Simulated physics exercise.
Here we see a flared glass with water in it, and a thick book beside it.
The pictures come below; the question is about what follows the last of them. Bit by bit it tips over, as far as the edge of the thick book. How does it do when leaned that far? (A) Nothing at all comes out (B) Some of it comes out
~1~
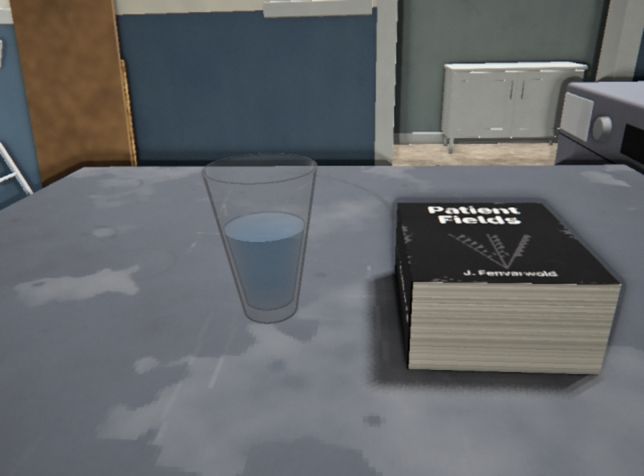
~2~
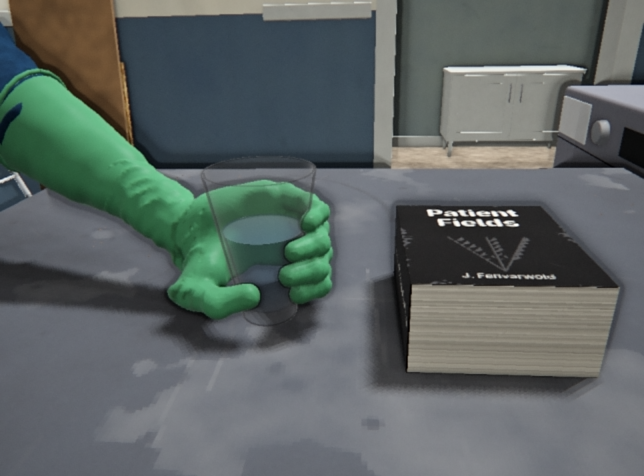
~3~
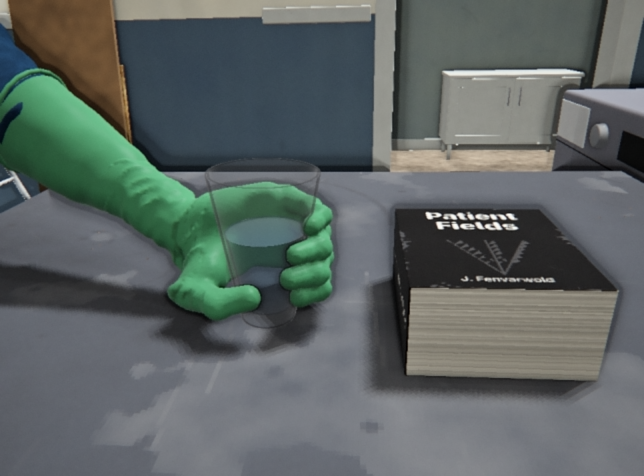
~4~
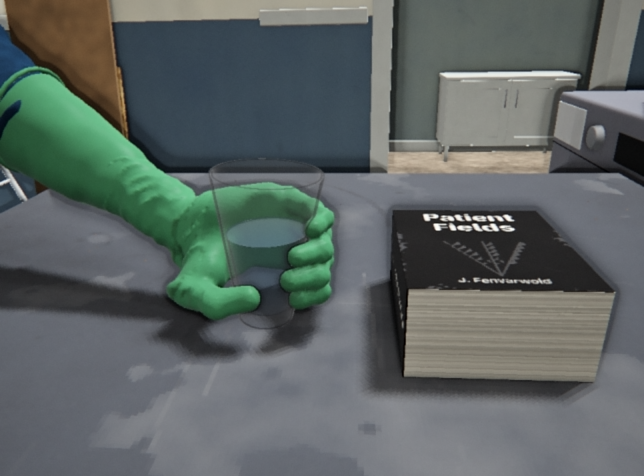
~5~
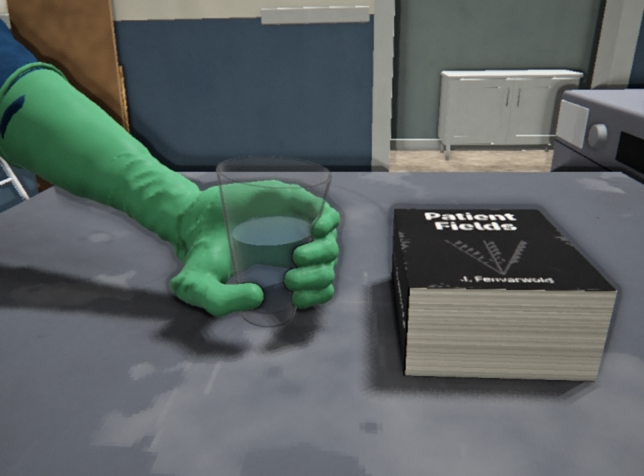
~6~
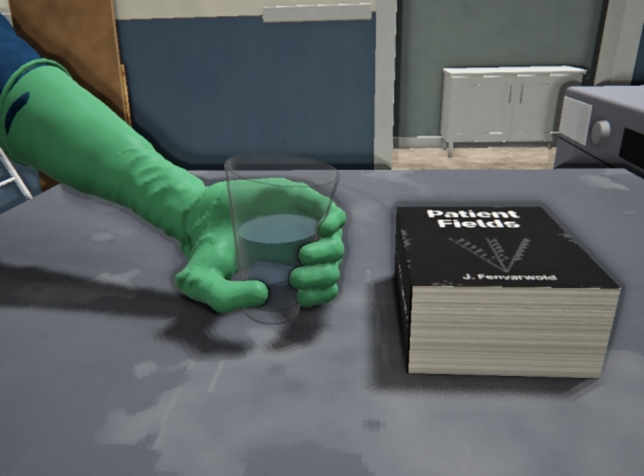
Option A: Nothing at all comes out.
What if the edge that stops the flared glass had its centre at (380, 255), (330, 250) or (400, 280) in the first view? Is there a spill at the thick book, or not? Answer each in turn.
First contents stay put, next contents stay put, last contents get out.
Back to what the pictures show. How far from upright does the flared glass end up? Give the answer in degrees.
It comes to rest about 40 degrees from the vertical.
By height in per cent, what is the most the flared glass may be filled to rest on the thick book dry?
Up to around 70 percent of its height.
A moment on, the flared glass leans by about 25°; all is still inside.
Further on, the flared glass leans by about 35°; all is still inside.
When it is over, the flared glass leans by about 40°, against the thick book; all is still inside.
